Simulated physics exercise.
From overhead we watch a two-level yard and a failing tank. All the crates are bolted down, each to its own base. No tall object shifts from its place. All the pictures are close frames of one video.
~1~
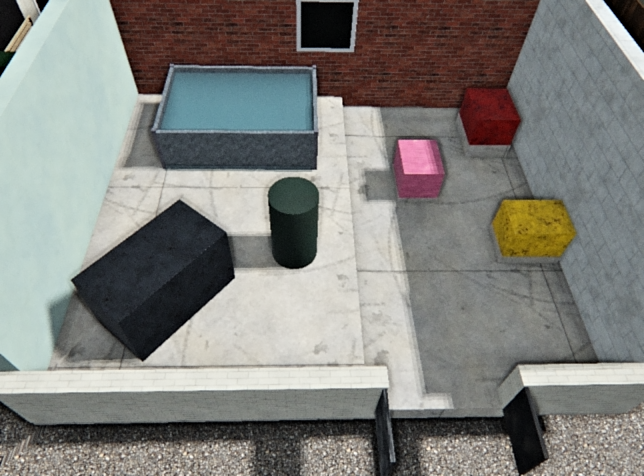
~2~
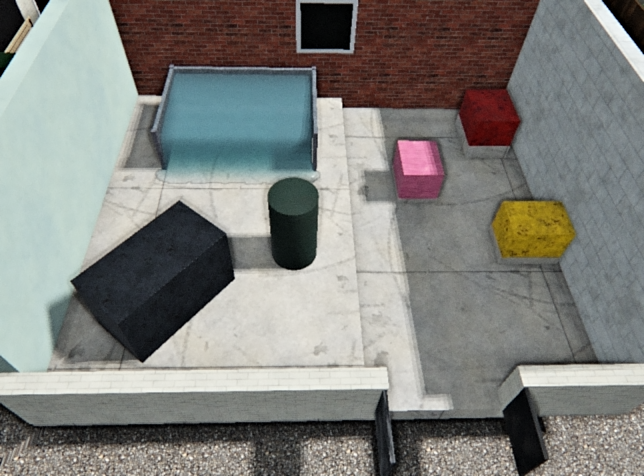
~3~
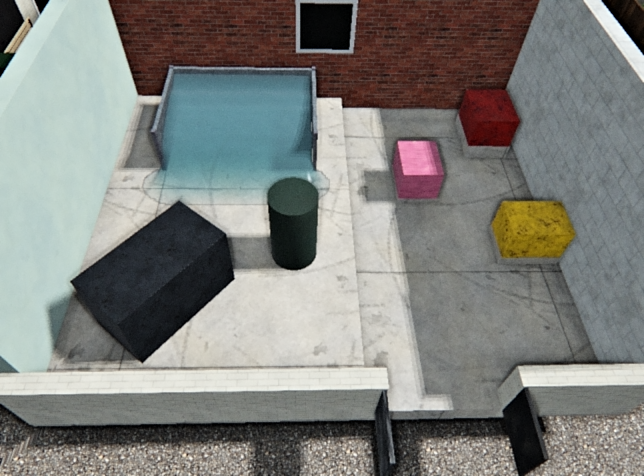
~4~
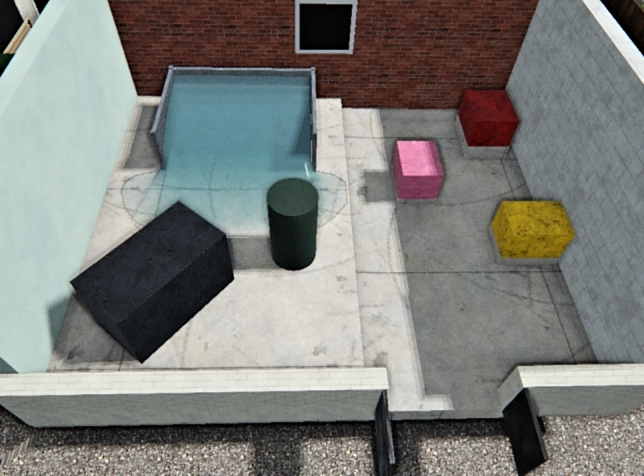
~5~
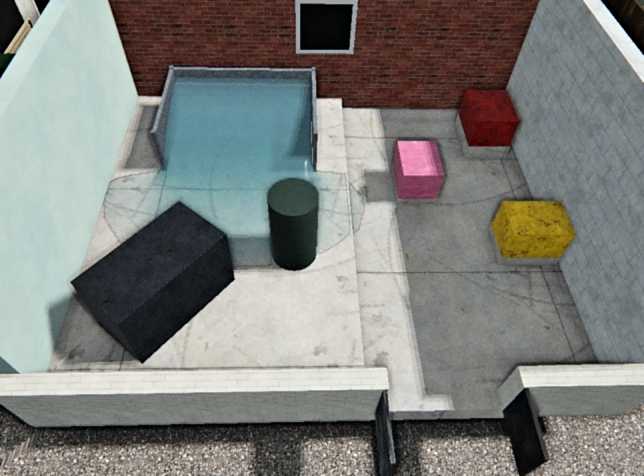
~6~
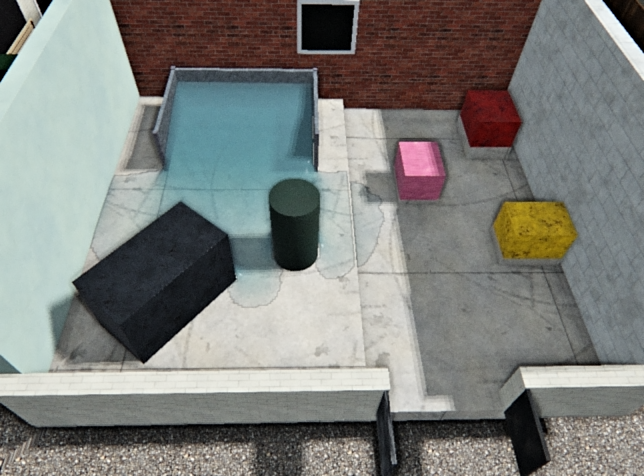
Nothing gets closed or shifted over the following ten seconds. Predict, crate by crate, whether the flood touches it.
Yellow crate: Not safe, pink crate: Not safe, red crate: Safe.
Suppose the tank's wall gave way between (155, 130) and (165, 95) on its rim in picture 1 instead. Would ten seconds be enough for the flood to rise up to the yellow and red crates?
Result - yellow crate stays clear, red crate stays clear.
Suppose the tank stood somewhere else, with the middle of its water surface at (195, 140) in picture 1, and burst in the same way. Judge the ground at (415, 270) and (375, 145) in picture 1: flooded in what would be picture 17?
Submerged, then untouched.
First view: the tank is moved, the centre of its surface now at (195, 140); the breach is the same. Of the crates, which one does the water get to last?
It is the red-painted one.
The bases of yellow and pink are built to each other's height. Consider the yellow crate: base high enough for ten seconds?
In short: The yellow one ends up wet.
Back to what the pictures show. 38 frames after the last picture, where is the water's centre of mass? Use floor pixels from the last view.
The balance point is around (322, 231).
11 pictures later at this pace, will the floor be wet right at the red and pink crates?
By then the red crate has stayed dry, but the pink crate has been hit.
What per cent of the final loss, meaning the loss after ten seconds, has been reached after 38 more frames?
Estimated share: Close to 40 %.
A moment on, water covers 40 % of the floor; the yellow crate not reached, the pink crate water round its plinth, the red crate not reached.
Next, water covers 60 % of the floor; the yellow crate water round its plinth, the pink crate water round its plinth, the red crate not reached.
Then, water covers 70 % of the floor; the yellow crate water round its plinth, the pink crate water round its plinth, the red crate not reached.
Later, water covers 90 % of the floor; the yellow crate water round its plinth, the pink crate water round its plinth, the red crate water round its plinth.
In the end, water covers 95 % of the floor; the yellow crate was topped, the pink crate was topped, the red crate stayed above the water.
